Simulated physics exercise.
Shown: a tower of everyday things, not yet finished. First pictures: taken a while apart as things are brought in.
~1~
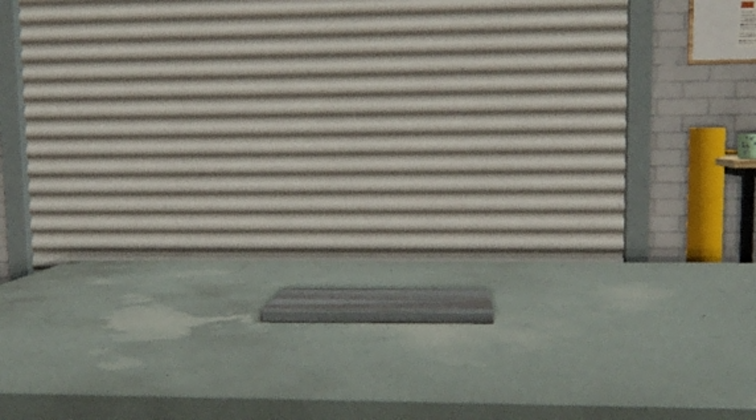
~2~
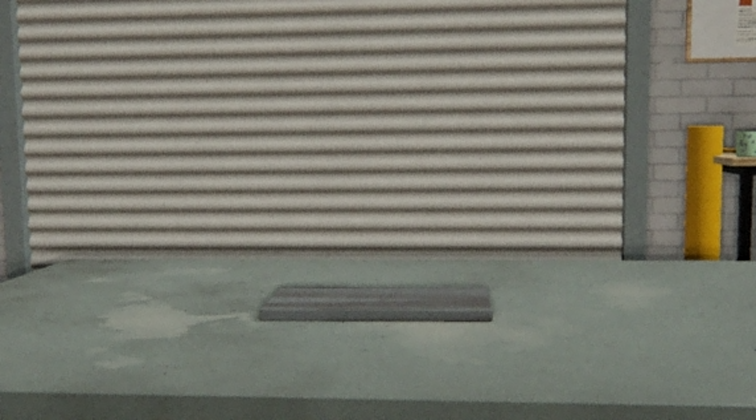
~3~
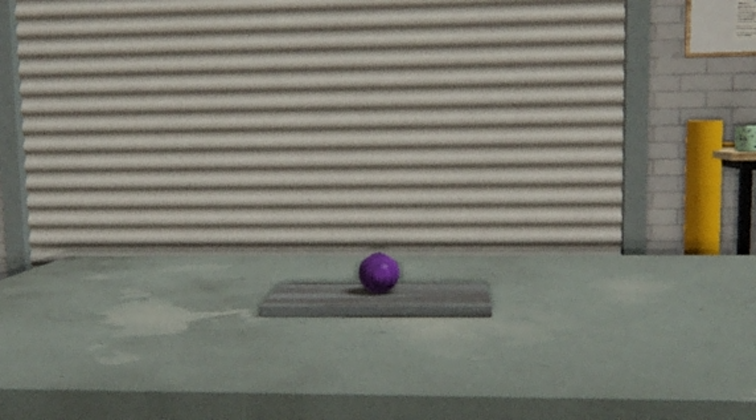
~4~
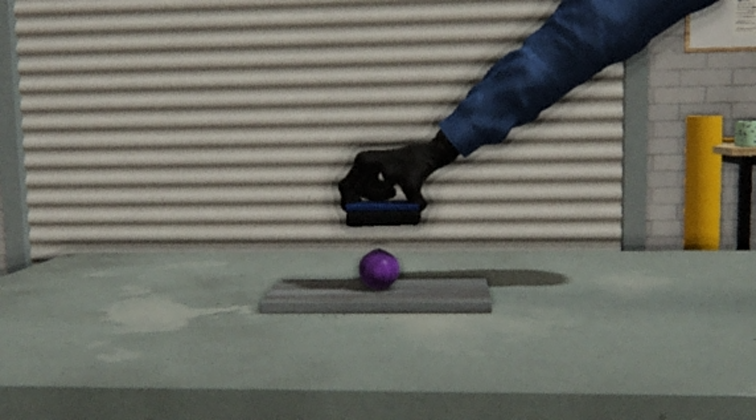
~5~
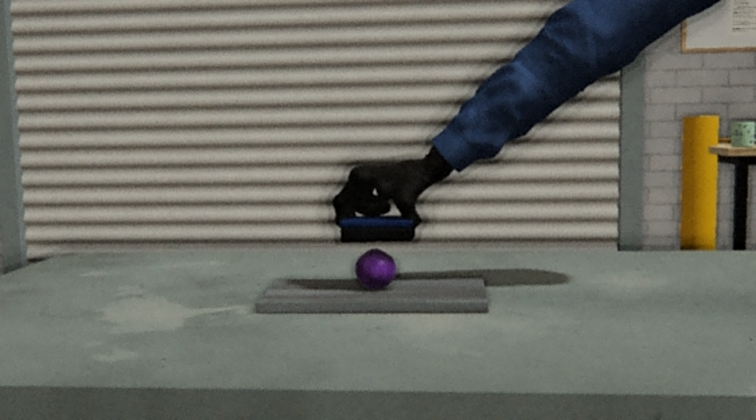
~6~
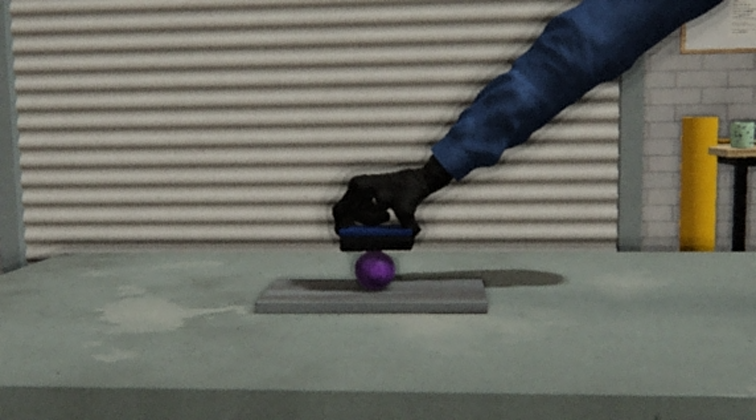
The clip opens on a flat gray slab lying on a worn tabletop before a ribbed shutter, with nothing on it. A purple onion then appears on the slab, and a black-gloved hand in a blue sleeve, reaching in from the right, lowers a black sponge onto the onion's top.
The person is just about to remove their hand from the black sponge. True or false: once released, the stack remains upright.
False.
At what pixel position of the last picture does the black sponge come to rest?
Close to pixel (406, 257).
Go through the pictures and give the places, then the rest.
In the first frame, the last thing is not in view yet.
In the second frame, the last thing is not in view yet.
In the third frame, the last thing is not in view yet; purple onion (379, 273).
In the fourth frame, still above its spot; black sponge (384, 213); purple onion (379, 269).
In the fifth frame, still above its spot; black sponge (378, 229); purple onion (375, 269).
In the sixth frame, in place under the hand; black sponge (377, 238); purple onion (375, 269).
Then, 0.30 s later than the last frame, black sponge tilted by 29° near (384, 239).
Then, 0.40 s later than the last frame, black sponge tilted by 41° near (399, 249).
Then, 0.50 s later than the last frame, black sponge tilted by 51° near (410, 255).
Then, 0.60 s later than the last frame, black sponge tilted by 45° near (406, 257).
When it is over, lying over in the pile, black sponge; the other 2 as before. End places, in pixels of the last picture, black sponge near (406, 257). The pile comes apart.
